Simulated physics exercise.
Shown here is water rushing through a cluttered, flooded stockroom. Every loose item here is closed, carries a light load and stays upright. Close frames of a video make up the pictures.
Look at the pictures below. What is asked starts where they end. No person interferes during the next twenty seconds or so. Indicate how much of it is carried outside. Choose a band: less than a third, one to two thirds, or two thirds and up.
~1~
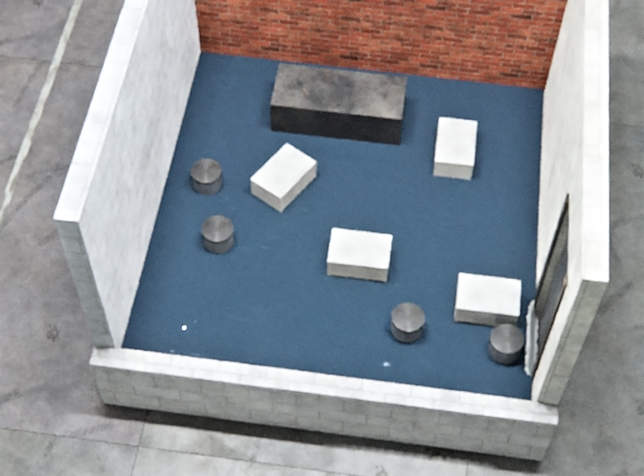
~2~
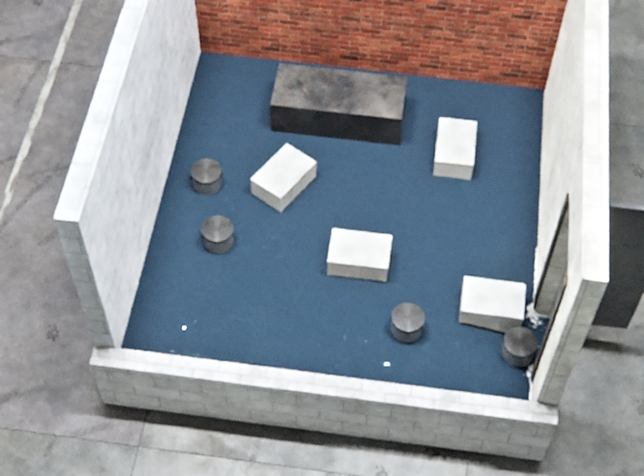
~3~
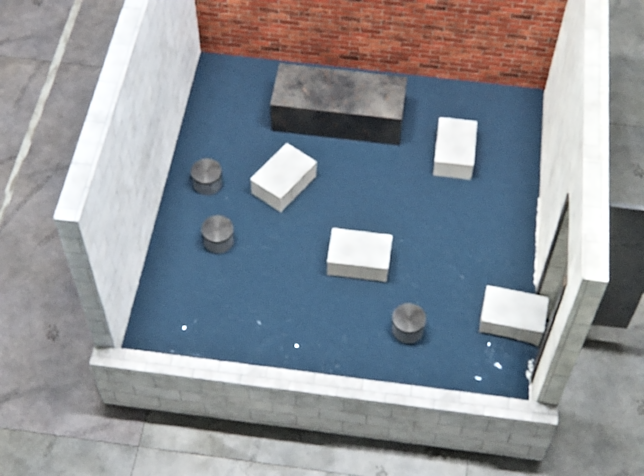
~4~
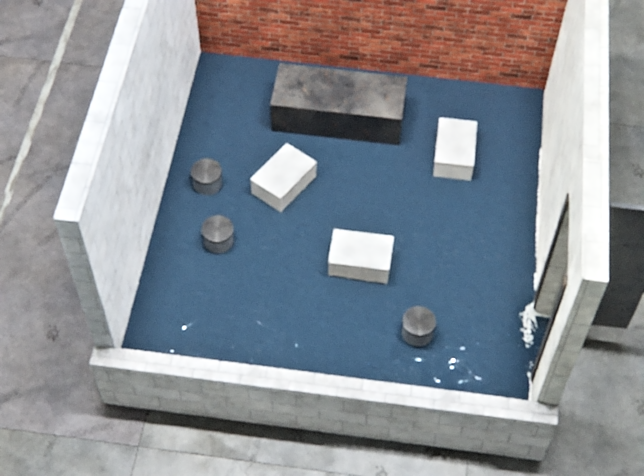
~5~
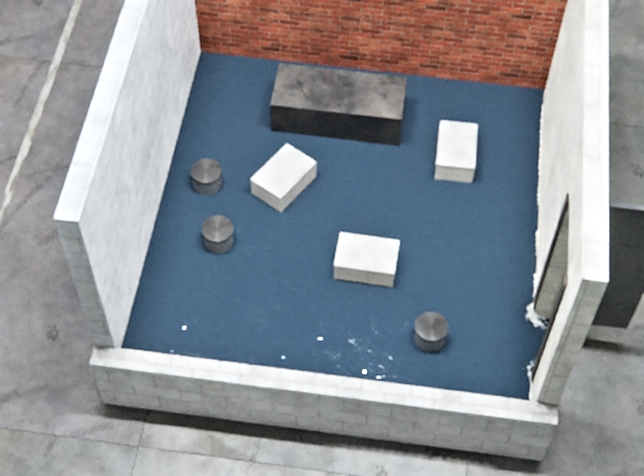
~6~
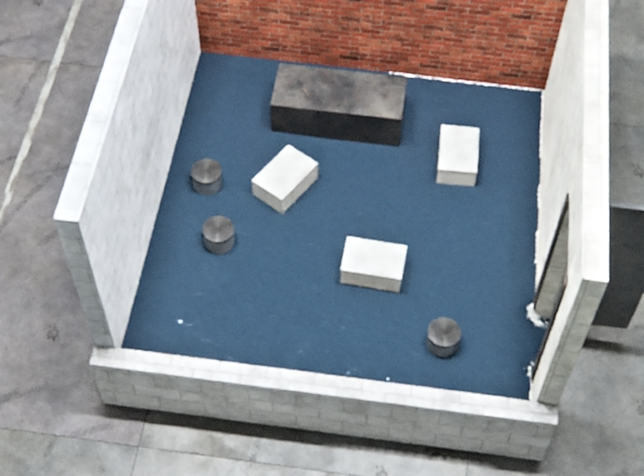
One to two thirds.
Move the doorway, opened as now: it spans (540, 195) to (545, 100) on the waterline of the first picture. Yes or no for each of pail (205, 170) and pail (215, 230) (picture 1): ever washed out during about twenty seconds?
First retained, second retained.
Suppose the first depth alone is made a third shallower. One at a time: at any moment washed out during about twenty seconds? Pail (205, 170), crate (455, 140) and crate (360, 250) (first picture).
Well, in turn they're not removed, removed and removed.
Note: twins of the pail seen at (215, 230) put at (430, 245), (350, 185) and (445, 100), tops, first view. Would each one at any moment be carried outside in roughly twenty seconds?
Outcomes in turn are expelled, expelled, not expelled.
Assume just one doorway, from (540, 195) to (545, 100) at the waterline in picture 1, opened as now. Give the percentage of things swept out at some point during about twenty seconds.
Close to 80 %.
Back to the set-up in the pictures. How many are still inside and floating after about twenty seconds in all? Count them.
3 of them.
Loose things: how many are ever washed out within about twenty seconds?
Total: 5.
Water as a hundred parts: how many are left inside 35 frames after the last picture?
Estimate: Roughly 58 %.
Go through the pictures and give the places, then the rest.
The first picture shows a pail at (408, 317) floats; a crate at (360, 248), afloat; 0 of 8 have shifted.
The second picture shows a pail at (408, 317), afloat; a crate at (360, 248) floats; 1 of 8 have shifted.
The third picture shows a pail at (409, 318) floats; a crate at (360, 248) floats; 2 of 8 have shifted.
The fourth picture shows a pail at (419, 321) floats, close to its start; a crate at (361, 249) floats; 3 of 8 have shifted.
The fifth picture shows a pail at (432, 326) floats, close to its start; a crate at (367, 253), afloat, close to its start; 4 of 8 have shifted.
The sixth picture shows a pail at (444, 332) floats, a stride from its start; a crate at (374, 258) floats, close to its start; 5 of 8 have shifted.
A moment on, 2 of 8 are out; 6 afloat.
Next, 4 of 8 are out; 4 afloat.
Later, 5 of 8 are out; 3 afloat.
In the end, 5 of 8 are out; 3 afloat.
